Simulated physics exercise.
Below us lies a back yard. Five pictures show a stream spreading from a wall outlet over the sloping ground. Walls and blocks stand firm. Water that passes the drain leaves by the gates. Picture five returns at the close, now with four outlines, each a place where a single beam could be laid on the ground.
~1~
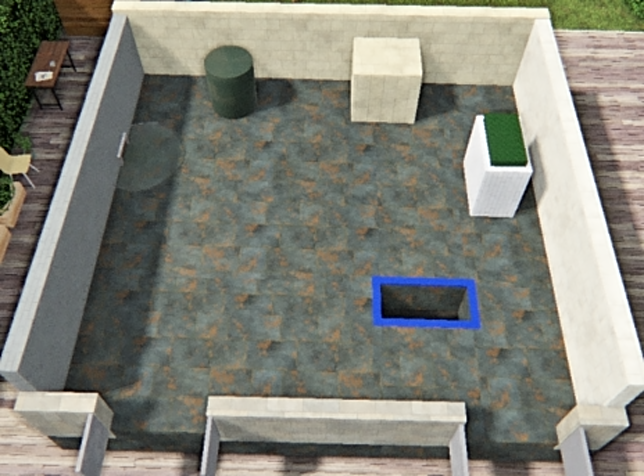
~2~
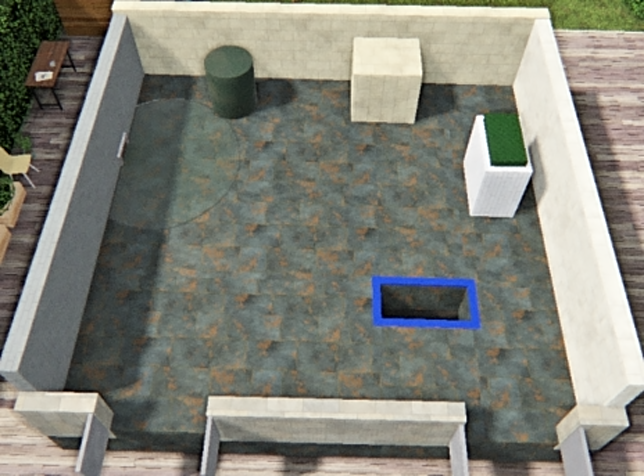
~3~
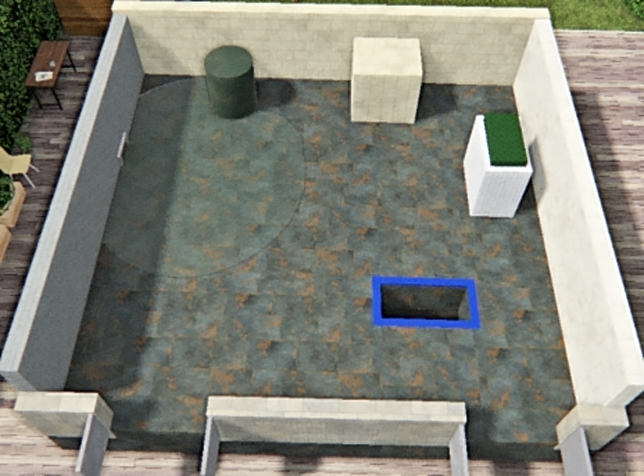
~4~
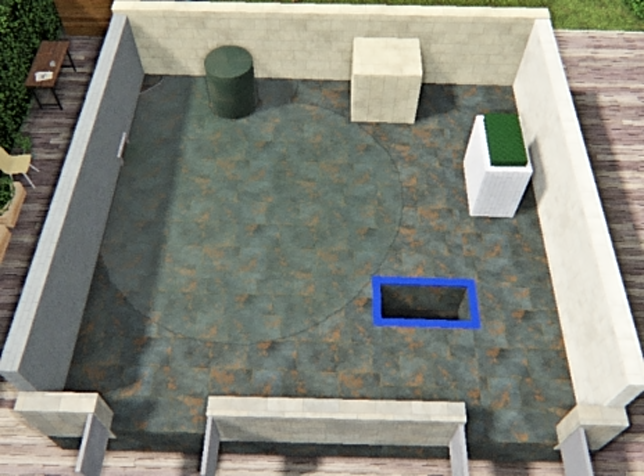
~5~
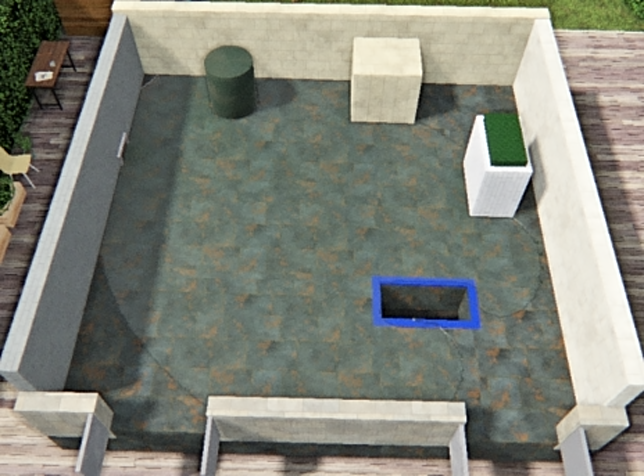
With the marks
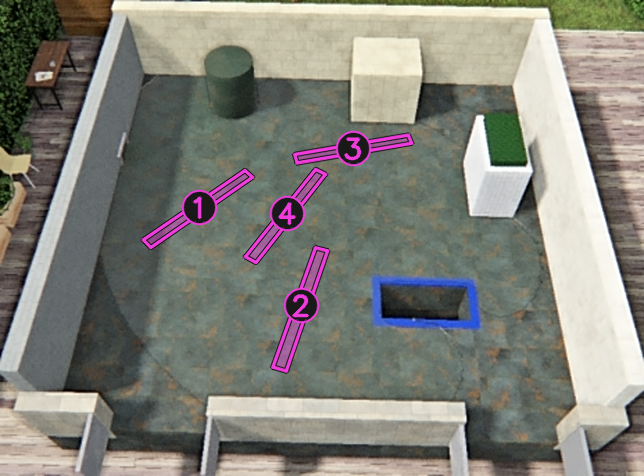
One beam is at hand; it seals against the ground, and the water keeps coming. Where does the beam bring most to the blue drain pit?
3 is best.
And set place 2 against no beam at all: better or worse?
Place 2 is worse.
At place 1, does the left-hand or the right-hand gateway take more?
The right gate.
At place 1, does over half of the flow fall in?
No.
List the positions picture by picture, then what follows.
The first frame shows outfall at (122, 150); blue drain pit at (425, 302); open gate at (505, 425); open gate at (165, 415); front seen at (175, 163), 3 % of the ground wet; blue drain pit still dry.
The second frame shows front seen at (233, 167), 11 % of the ground wet; blue drain pit still dry.
The third frame shows front seen at (290, 212), 23 % of the ground wet; blue drain pit still dry.
The fourth frame shows front seen at (371, 274), 45 % of the ground wet; blue drain pit still dry.
The fifth frame shows front seen at (532, 272), 71 % of the ground wet; blue drain pit taking water.
On the marked copy, 1 from (147, 243) to (248, 173); 2 from (279, 369) to (321, 249); 3 from (295, 158) to (409, 139); 4 from (250, 259) to (320, 171).
Choosing 1, about 26 % of the stream goes into the blue drain pit, about 73 % out by the gates.
Choosing 2, about 28 % of the stream goes into the blue drain pit, about 72 % out by the gates.
Choosing 3, about 38 % of the stream goes into the blue drain pit, about 61 % out by the gates.
Choosing 4, about 25 % of the stream goes into the blue drain pit, about 74 % out by the gates.
